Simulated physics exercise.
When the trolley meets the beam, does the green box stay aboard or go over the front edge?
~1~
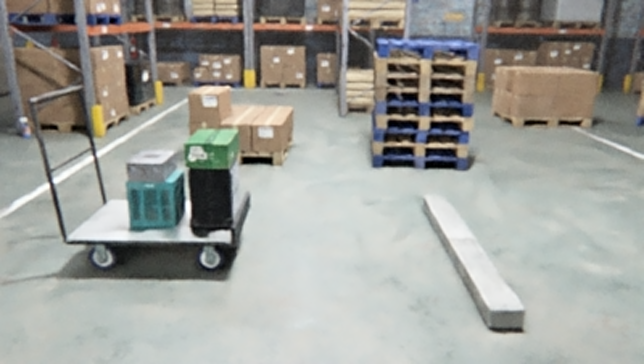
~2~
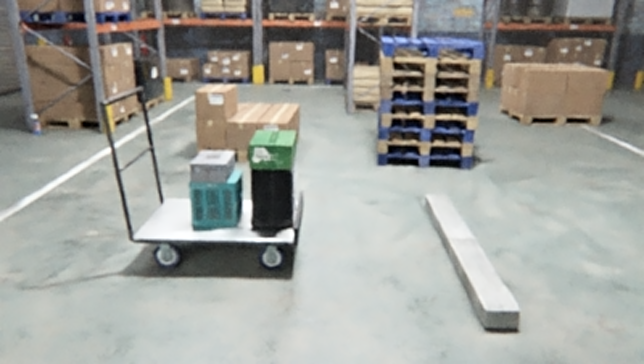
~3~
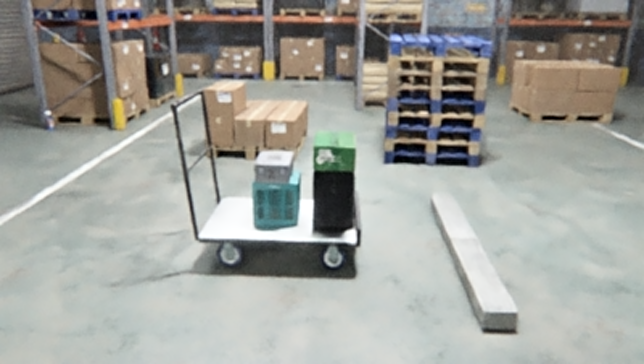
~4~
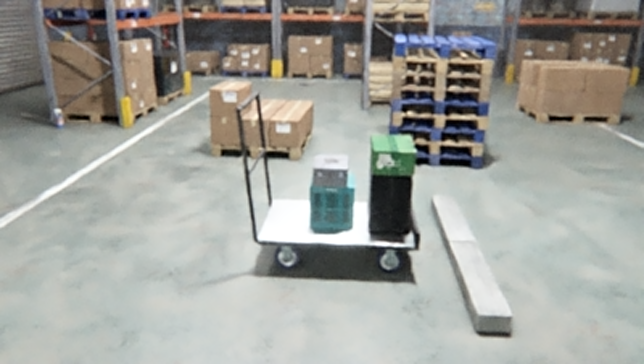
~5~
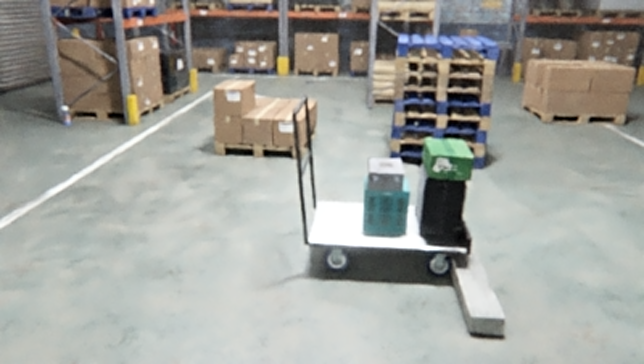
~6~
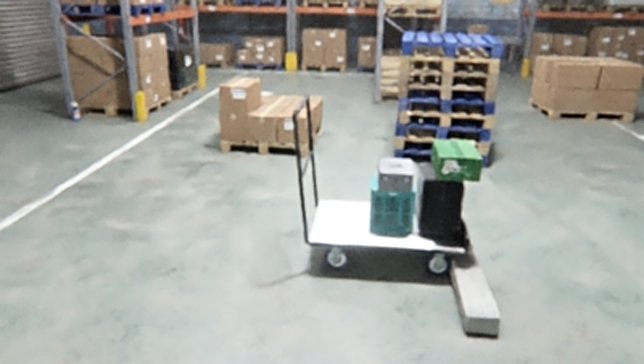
The green box stays aboard. It shifts slightly forward on top of the black case but does not go over the front edge.
